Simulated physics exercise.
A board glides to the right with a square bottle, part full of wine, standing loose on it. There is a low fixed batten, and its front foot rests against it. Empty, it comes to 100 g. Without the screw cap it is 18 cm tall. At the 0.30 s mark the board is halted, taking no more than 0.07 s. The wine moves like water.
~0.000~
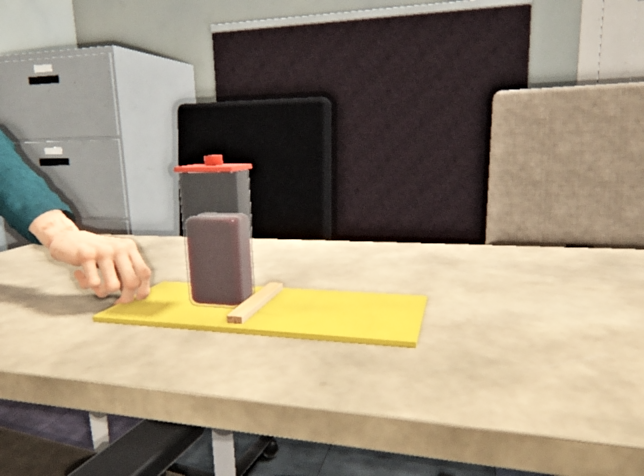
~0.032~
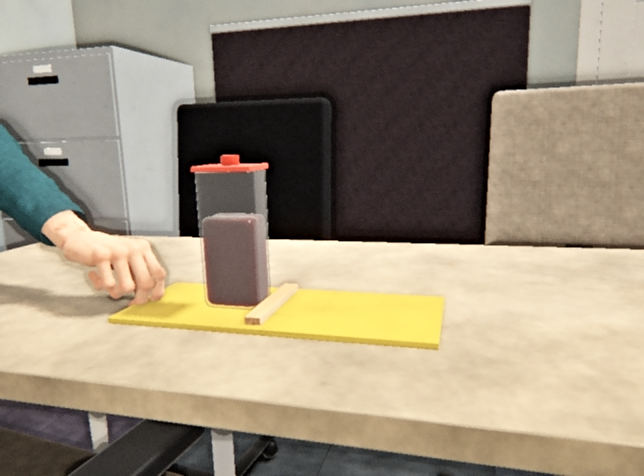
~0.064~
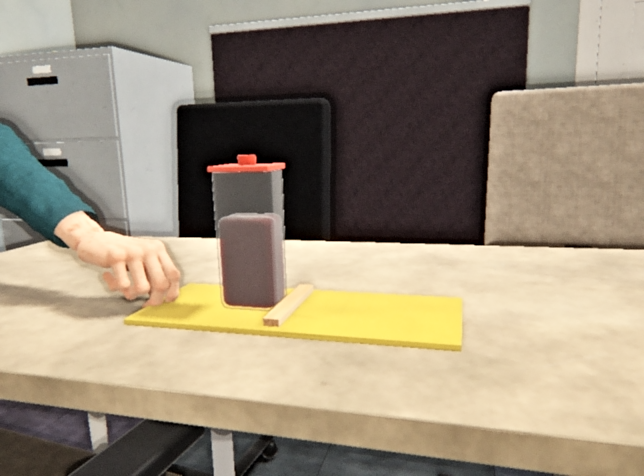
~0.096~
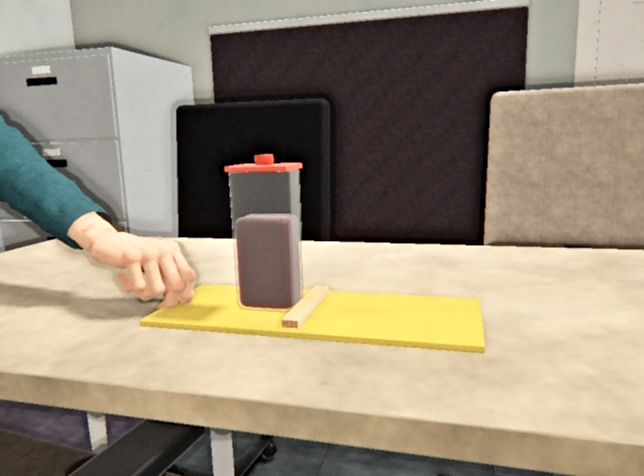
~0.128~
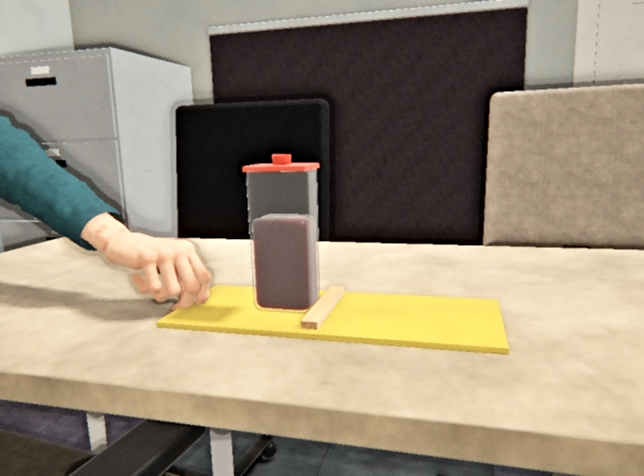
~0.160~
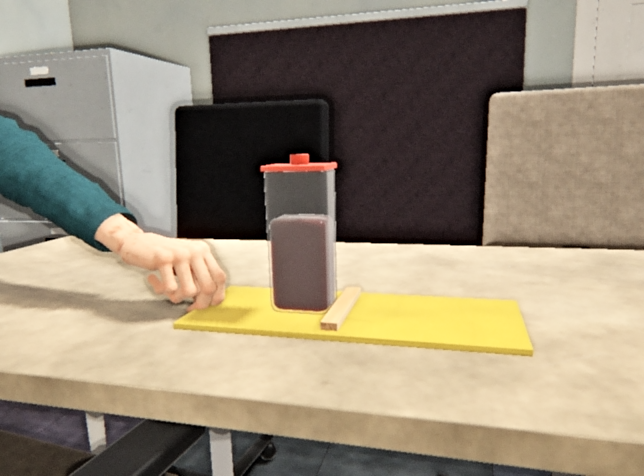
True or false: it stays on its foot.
True.
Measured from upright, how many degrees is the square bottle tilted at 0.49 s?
Tilt: Around 18 degrees.
After 0.37 s the board moves at 0.00 m/s; the square bottle leans 7°.
After 0.49 s the square bottle leans 17°.
After 0.65 s the square bottle leans 5°.
After 0.87 s the square bottle stands where it began.
In the end the square bottle stands where it began.
